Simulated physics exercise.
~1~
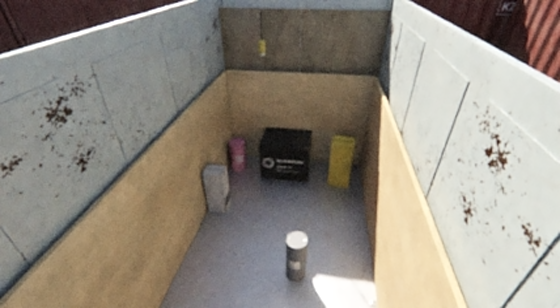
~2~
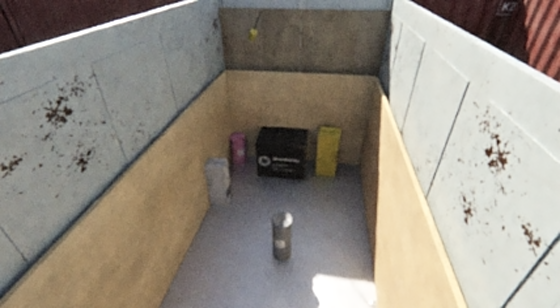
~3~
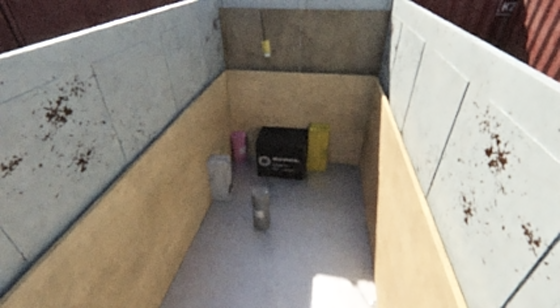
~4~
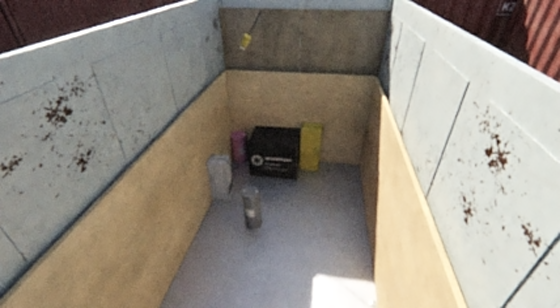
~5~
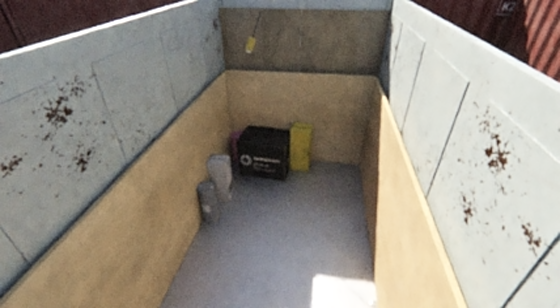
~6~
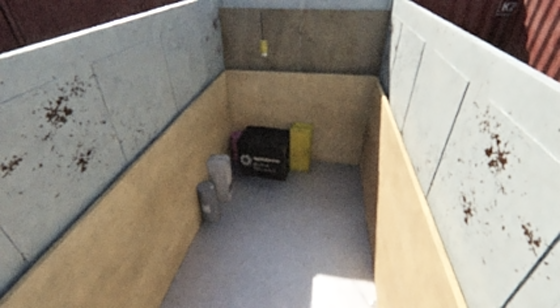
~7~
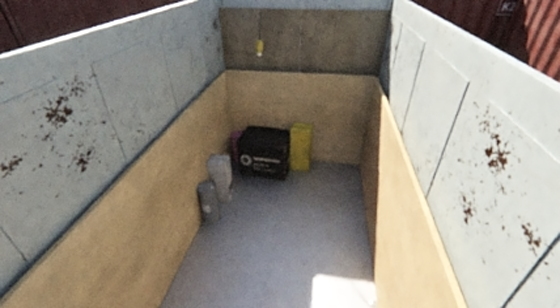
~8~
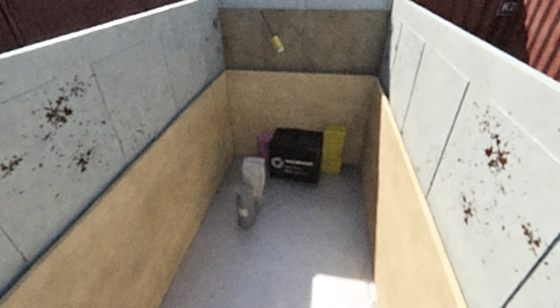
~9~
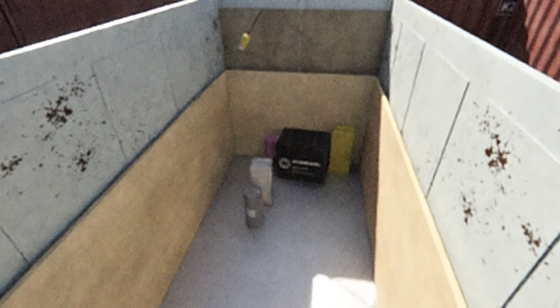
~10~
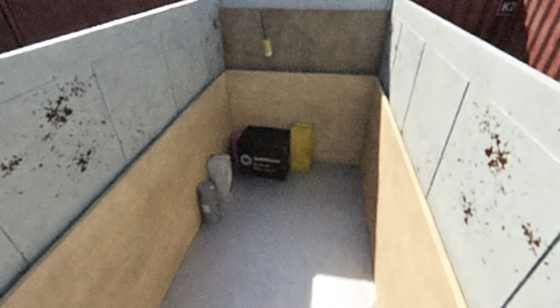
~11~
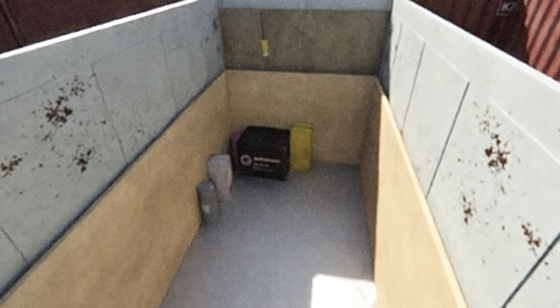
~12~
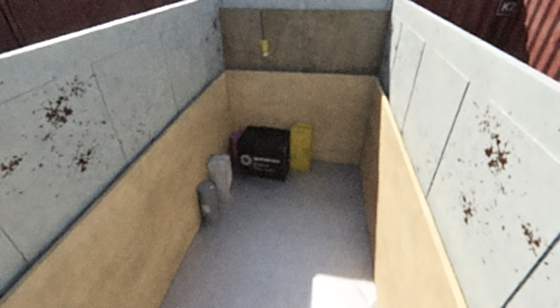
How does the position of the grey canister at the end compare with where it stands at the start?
At the start the grey canister stands out on the open floor, toward the right and nearer the viewer. By the end it is farther back and against the left wall, beside the white box.
